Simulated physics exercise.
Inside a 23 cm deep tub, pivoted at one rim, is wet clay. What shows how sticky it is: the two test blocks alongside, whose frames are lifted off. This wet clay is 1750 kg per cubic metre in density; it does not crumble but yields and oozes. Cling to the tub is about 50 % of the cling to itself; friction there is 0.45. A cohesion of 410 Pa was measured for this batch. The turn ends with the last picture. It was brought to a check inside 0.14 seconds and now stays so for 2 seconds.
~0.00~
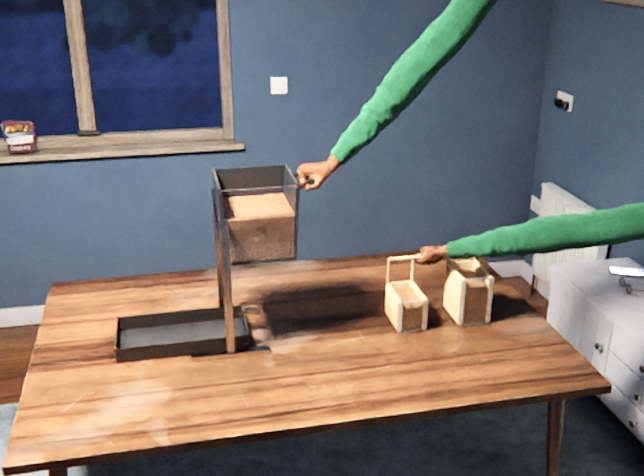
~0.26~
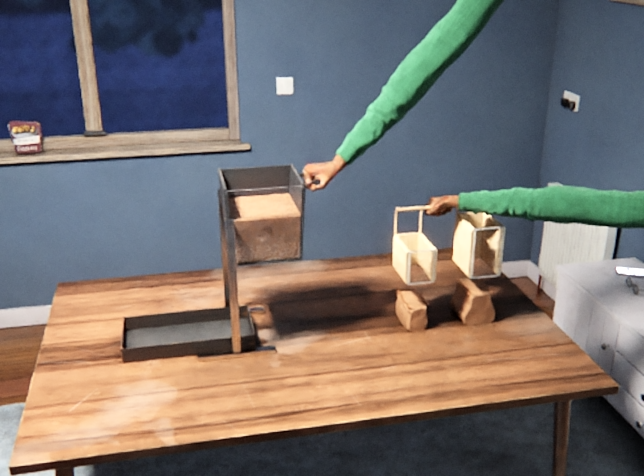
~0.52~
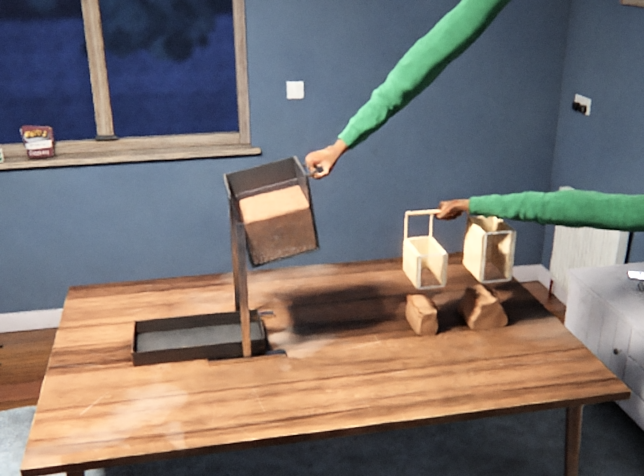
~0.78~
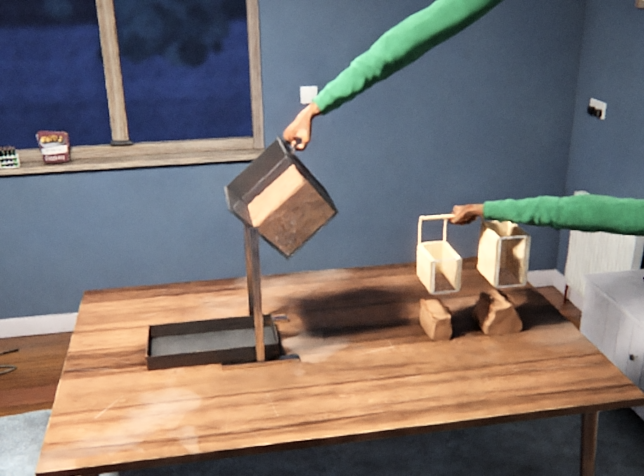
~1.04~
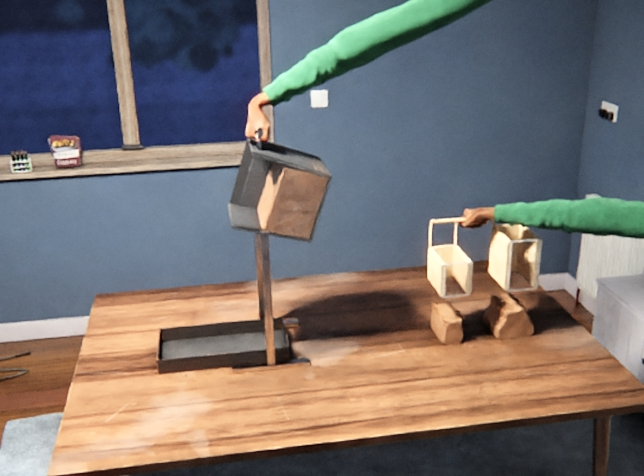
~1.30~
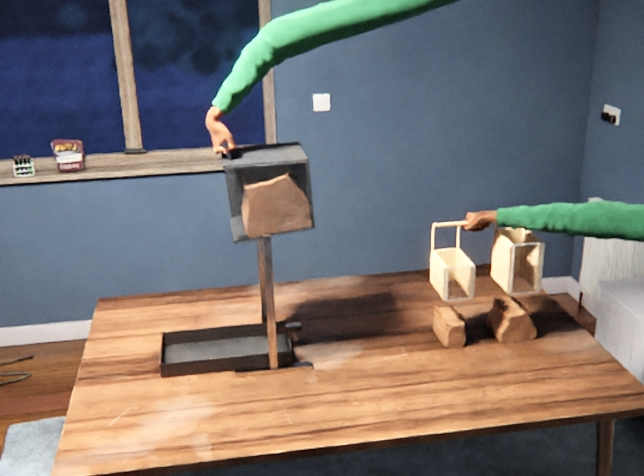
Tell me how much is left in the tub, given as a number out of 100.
It should be close to 65 out of 100.
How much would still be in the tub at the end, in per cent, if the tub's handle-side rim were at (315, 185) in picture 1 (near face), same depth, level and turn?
About 50 per cent.
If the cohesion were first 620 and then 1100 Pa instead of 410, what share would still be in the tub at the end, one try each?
First 75 %, second 100 %.
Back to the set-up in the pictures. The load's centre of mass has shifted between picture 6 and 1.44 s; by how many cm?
Roughly 5 cm.
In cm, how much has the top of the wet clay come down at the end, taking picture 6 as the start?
About 8 cm.
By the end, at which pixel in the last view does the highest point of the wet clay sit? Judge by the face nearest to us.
(292, 200).
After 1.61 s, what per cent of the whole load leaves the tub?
Roughly 6 percent of the load.
After 1.44 s, the tub is at 94 degrees and holds 93 %.
After 1.61 s, the tub is at 94 degrees and holds 70 %.
After 1.78 s, the tub is at 94 degrees and holds 67 %.
After 1.95 s, the tub is at 94 degrees and holds 65 %.
After 3.30 s, at the end, the tub is at 94 degrees and holds 65 %.
